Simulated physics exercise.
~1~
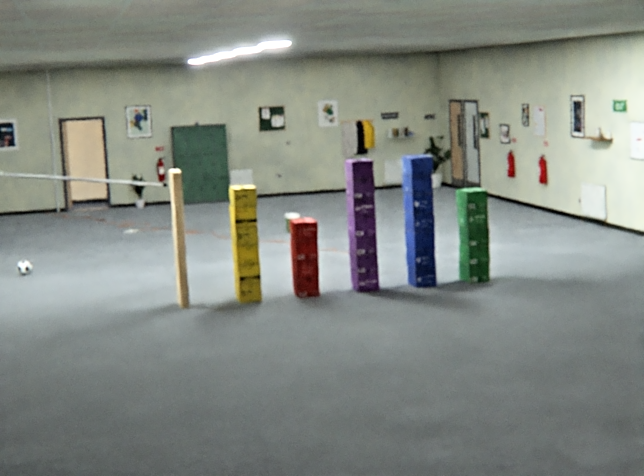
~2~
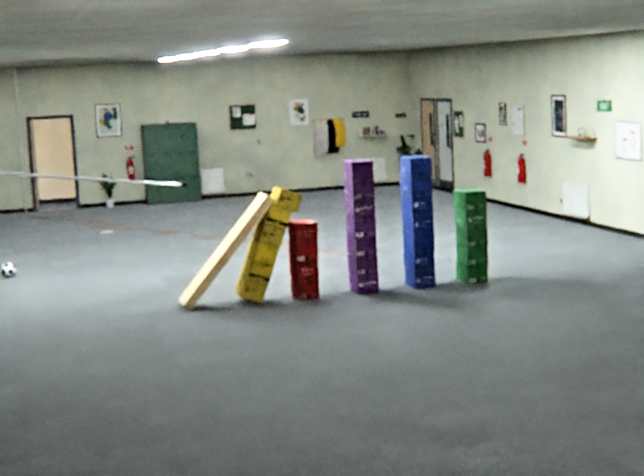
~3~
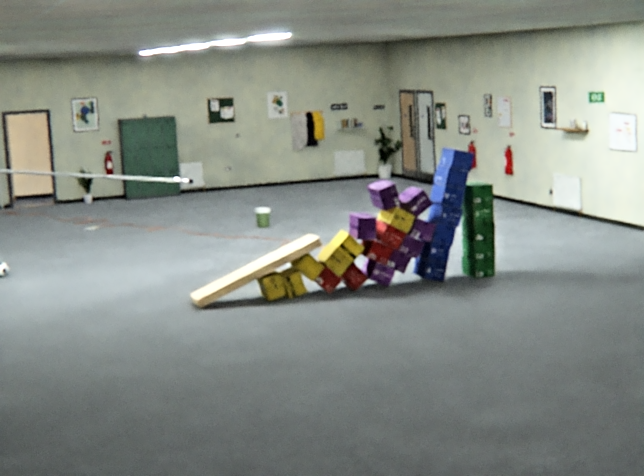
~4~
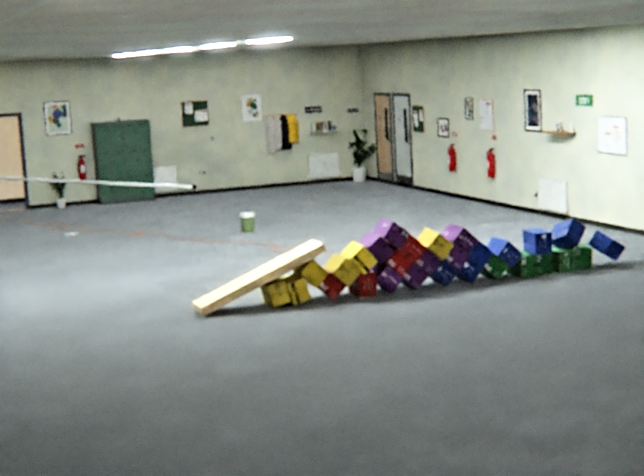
Wooden board tipping right into a row of coloured box stacks, toppling yellow, red, purple, blue and green into a low heap.
